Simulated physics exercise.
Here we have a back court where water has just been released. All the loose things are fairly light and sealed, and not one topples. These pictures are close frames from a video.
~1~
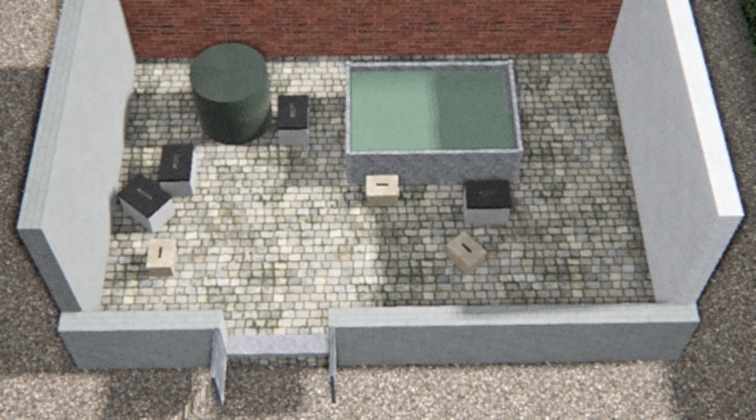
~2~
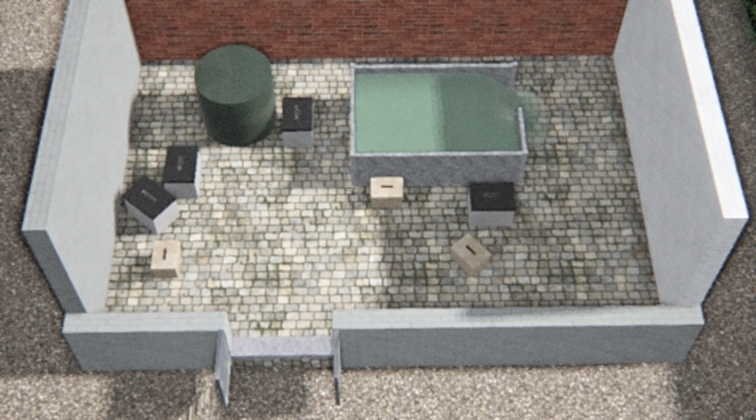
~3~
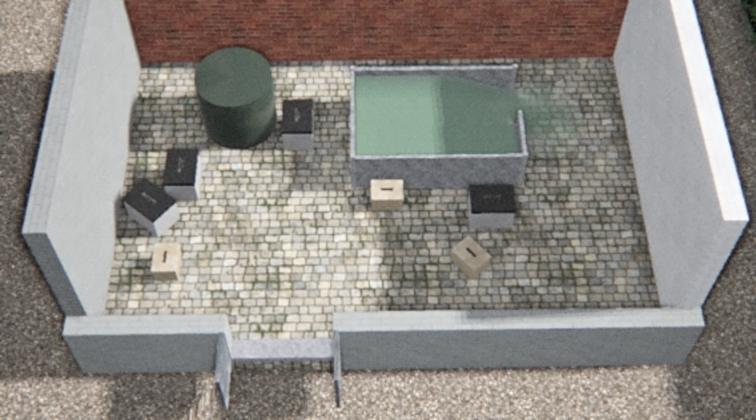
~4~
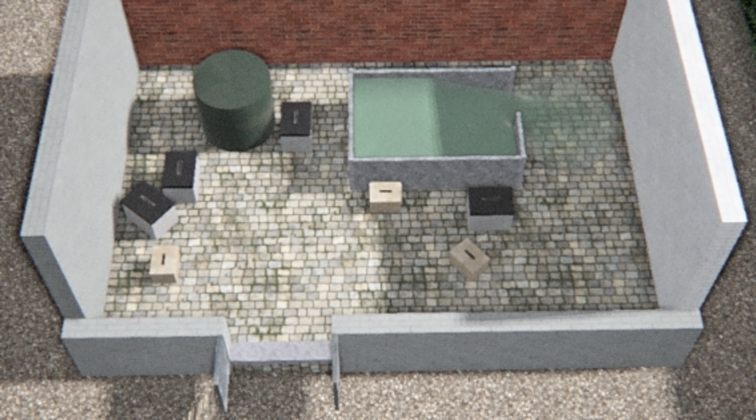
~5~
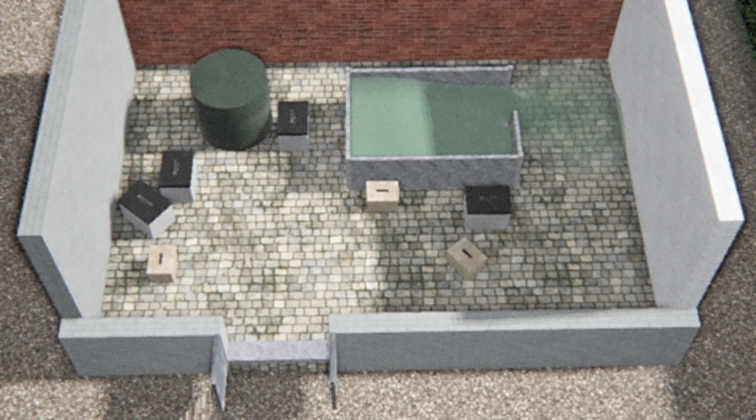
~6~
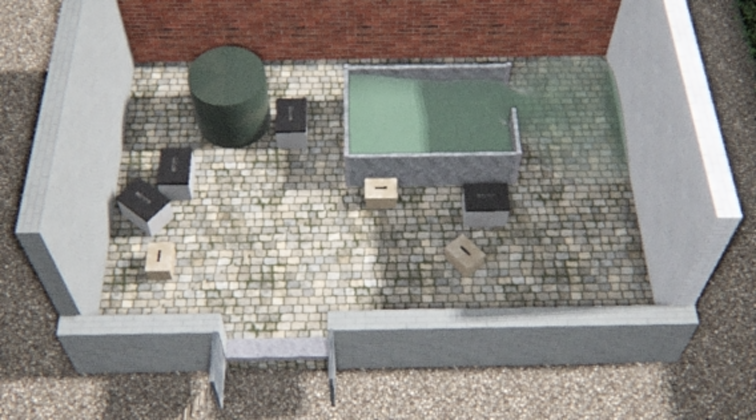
At the start, green water fills a stone-walled tank in a walled, cobbled court, with dark and pale boxes standing around it and a round green tank. The tank's right side opens and water pours out, then spreads across the cobbles to the right wall, while the boxes stay put.
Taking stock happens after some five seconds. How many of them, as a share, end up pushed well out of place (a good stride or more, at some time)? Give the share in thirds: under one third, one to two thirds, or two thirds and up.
Under one third.
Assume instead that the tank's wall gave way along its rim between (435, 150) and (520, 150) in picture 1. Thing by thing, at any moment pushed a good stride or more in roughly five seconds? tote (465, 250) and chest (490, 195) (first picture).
The first one went the full distance; the second one went the full distance.
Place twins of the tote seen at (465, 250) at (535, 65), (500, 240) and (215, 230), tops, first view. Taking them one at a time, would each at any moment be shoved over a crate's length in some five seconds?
Results - 1: Ends up far away; 2: Doesn't go far; 3: Doesn't go far.
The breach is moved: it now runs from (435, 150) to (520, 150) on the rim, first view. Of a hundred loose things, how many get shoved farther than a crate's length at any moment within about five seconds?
I'd put it at about 30 percent.
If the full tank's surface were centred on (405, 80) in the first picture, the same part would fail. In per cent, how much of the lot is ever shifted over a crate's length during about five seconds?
0 %, roughly.
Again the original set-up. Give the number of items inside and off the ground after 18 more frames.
Count: 0.
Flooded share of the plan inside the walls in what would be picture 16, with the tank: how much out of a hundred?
I'd say around 30 in a hundred.
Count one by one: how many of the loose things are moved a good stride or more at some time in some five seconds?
Counting them up gives 0.
A moment on, 0 of 7 are well off their spots; 0 afloat.
Next, 0 of 7 are well off their spots; 0 afloat.
Later, 0 of 7 are well off their spots; 0 afloat.
In the end, 0 of 7 are well off their spots, and 0 have been at some point; 0 afloat.
